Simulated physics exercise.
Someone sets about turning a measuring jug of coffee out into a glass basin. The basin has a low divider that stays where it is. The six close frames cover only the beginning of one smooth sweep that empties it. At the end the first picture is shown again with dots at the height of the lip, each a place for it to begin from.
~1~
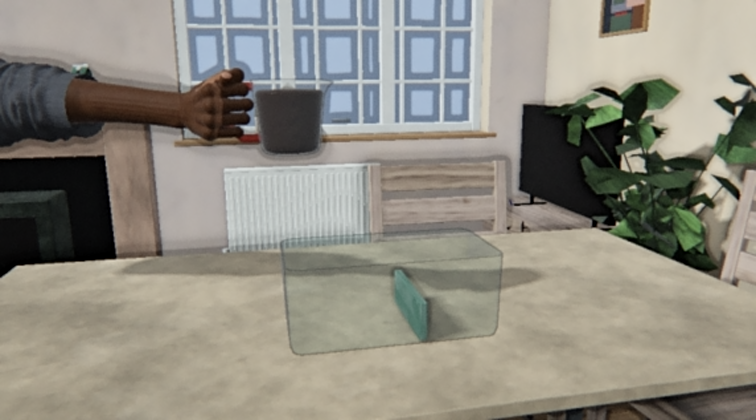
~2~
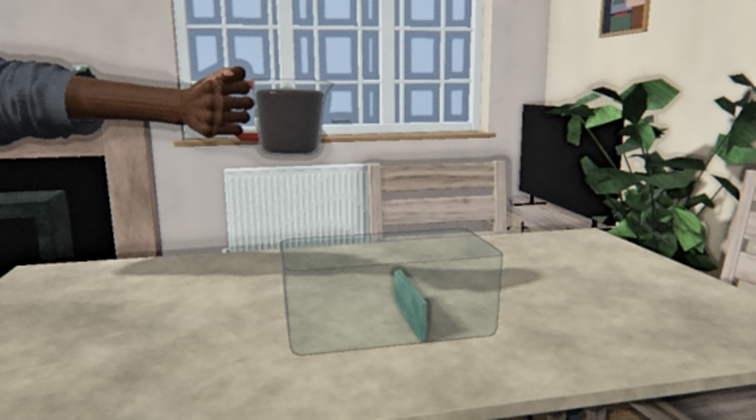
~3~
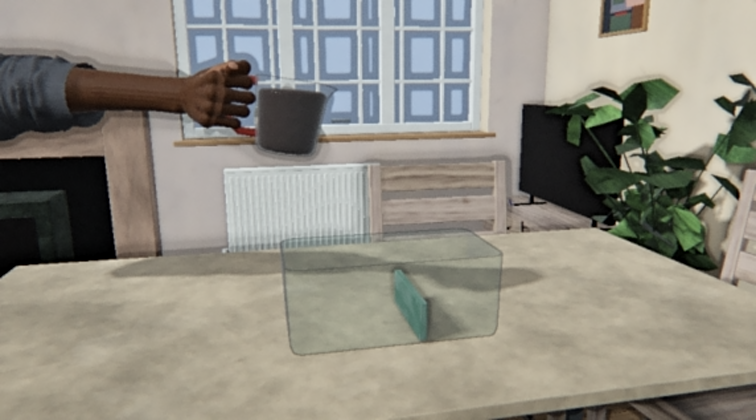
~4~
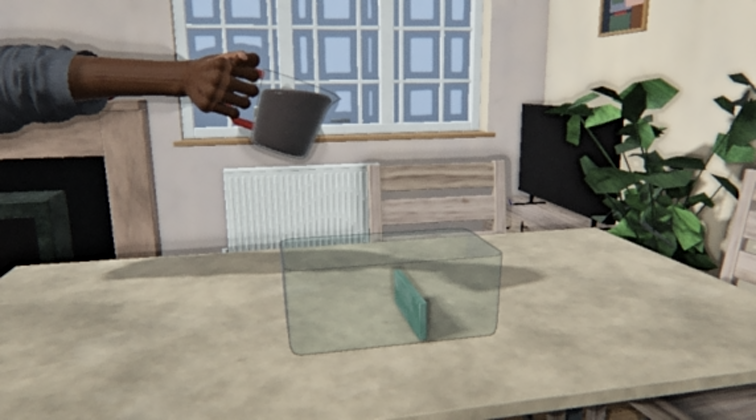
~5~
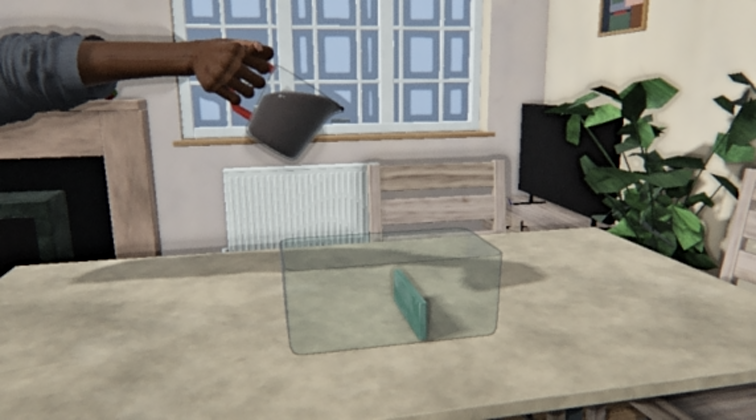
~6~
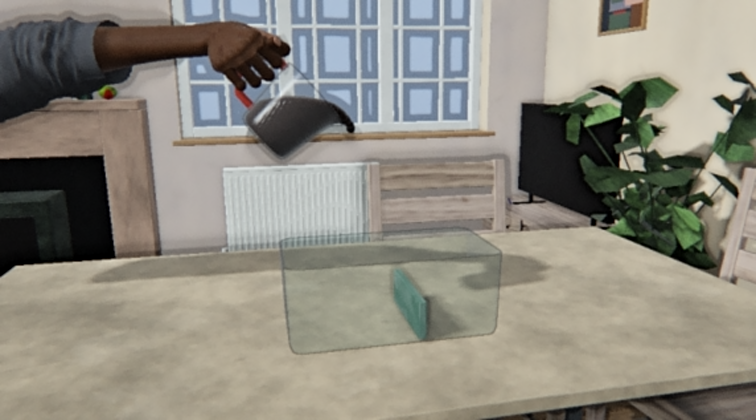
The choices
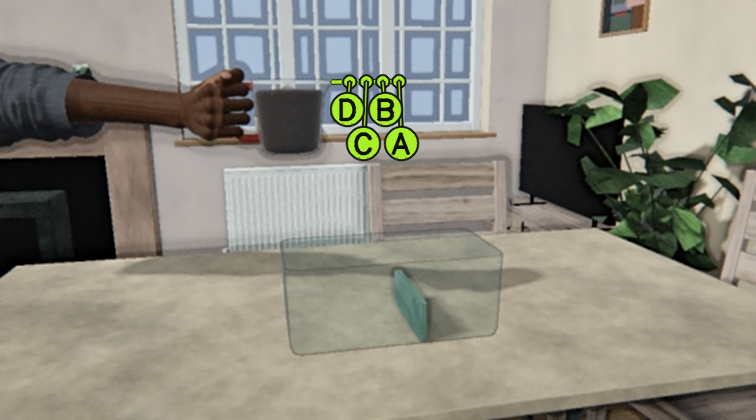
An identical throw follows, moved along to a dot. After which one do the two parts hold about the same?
Go for C.
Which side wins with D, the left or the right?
The left one.
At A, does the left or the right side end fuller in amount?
The right side.
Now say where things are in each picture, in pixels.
The first frame shows upright, lip at (332, 82); basin from (290, 354) to (496, 333); top of the wall at (410, 285); nothing has left yet.
The second frame shows tipped about 2°, lip at (333, 83); nothing has left yet.
The third frame shows tipped about 9°, lip at (337, 89); nothing has left yet.
The fourth frame shows tipped about 20°, lip at (340, 98); nothing has left yet.
The fifth frame shows tipped about 34°, lip at (343, 111); coffee is over the lip, down to (343, 111).
The sixth frame shows tipped about 49°, lip at (342, 125); coffee is over the lip, down to (351, 130).
On the marked copy, A at (399, 81); B at (382, 81); C at (366, 81); D at (349, 81).
For place A, about 14 % ends left of the wall and 79 % right of it; 7 % is lost outside.
For place B, about 17 % ends left of the wall and 79 % right of it; 4 % is lost outside.
For place C, about 54 % ends left of the wall and 44 % right of it.
For place D, about 79 % ends left of the wall and 15 % right of it; 5 % is lost outside.
